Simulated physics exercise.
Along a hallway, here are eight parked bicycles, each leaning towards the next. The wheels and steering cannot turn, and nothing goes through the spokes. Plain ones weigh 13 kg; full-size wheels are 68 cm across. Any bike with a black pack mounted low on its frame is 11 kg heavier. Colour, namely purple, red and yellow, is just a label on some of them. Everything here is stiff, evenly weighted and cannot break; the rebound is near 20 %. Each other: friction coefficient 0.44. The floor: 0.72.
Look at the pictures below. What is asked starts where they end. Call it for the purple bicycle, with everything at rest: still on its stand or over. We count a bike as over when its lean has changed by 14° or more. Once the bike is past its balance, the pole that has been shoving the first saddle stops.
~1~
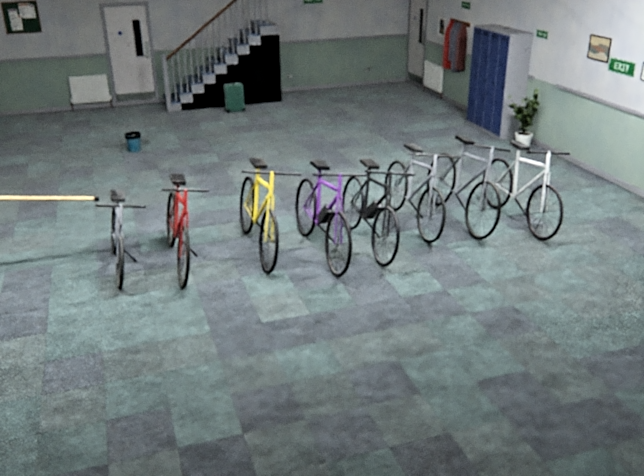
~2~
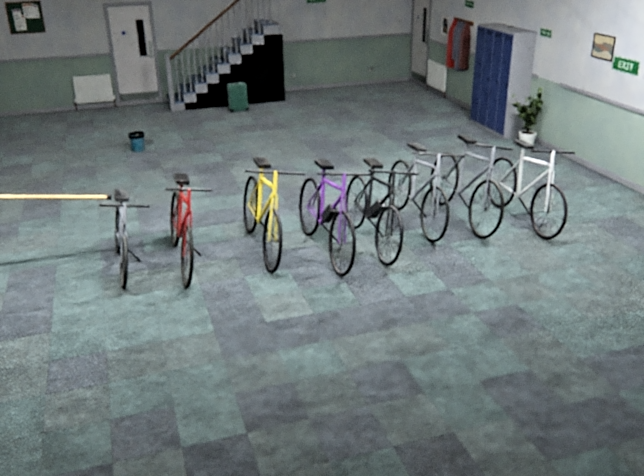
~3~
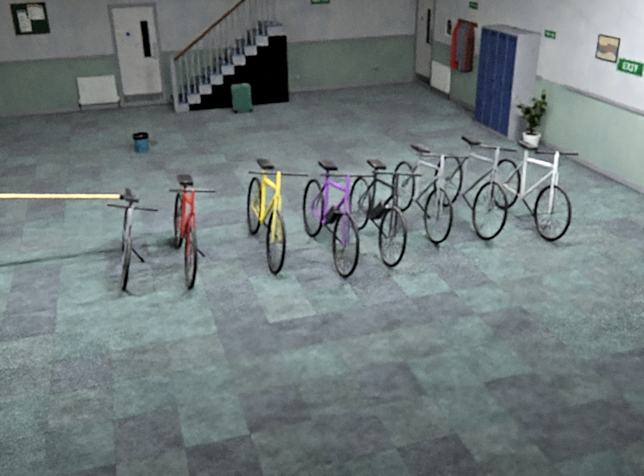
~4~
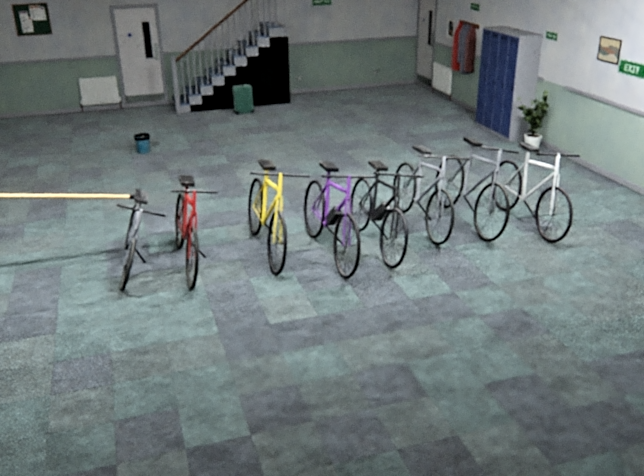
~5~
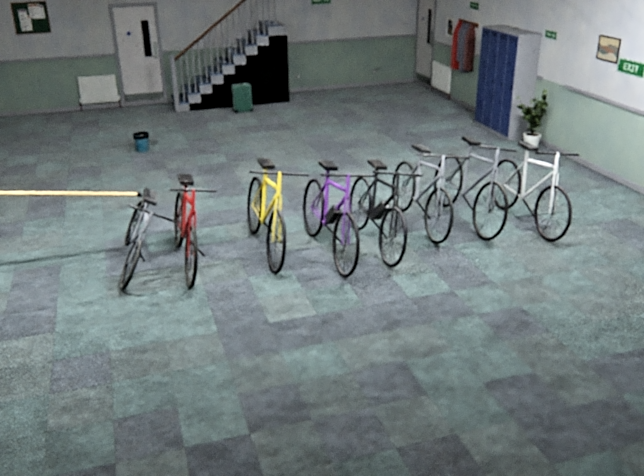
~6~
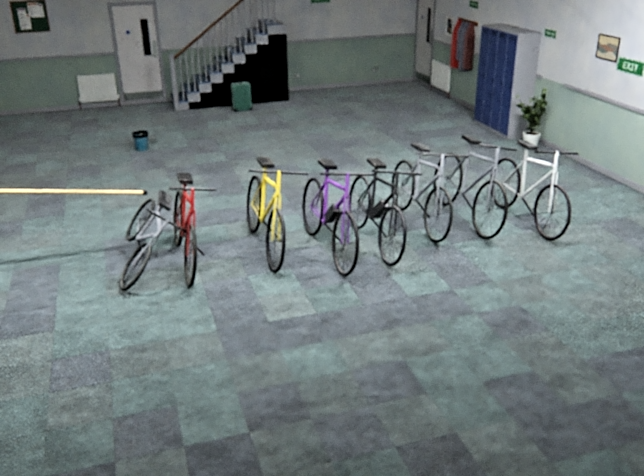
Stays.
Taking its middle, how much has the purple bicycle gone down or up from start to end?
It finishes some 0 cm lower than at the start.
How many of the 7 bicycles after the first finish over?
I count 2.
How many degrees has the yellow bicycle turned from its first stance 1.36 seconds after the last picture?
Close to 20° of tilt compared with the start.
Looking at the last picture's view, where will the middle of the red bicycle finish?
Last frame, centre at roughly (241, 240).
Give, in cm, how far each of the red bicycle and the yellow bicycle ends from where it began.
Red shifts close to 70 cm and yellow close to 30 cm.
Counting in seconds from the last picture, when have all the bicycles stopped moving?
Time: About 2.5 s.
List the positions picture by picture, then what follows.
In the first picture (each place is the centre of the face we see best), pole end (96, 199) 10 cm from the first bicycle; purple bicycle (297, 208); red bicycle (190, 252); yellow bicycle (278, 236); the others all in place.
Pole end (109, 198) 10 mm from the first bicycle; purple bicycle (301, 207), in the second picture.
Pole end (121, 198) pushing; purple bicycle (305, 208); the others all in place, in the third picture.
Pole end (131, 198) pushing; purple bicycle (306, 209); the others all in place, in the fourth picture.
Pole end (139, 195) pushing; purple bicycle (305, 208); the others all in place, in the fifth picture.
Pole end (145, 193) stopped; purple bicycle (305, 207); red bicycle (197, 251); yellow bicycle (285, 235); the others all in place, in the sixth picture.
Then, 0.60 s later than the last frame, 1 of the 7 other bicycles over; purple bicycle unmoved; red bicycle tilted 31°.
Then, 1.36 s later than the last frame, 2 of the 7 other bicycles over; purple bicycle unmoved; red bicycle lying flat.
When it is over, 2 of the 7 other bicycles over; purple bicycle unmoved; red bicycle lying flat; yellow bicycle tilted 28°. Five left standing. In pixels of the last frame, middles, purple bicycle near (330, 207), red bicycle near (241, 240).
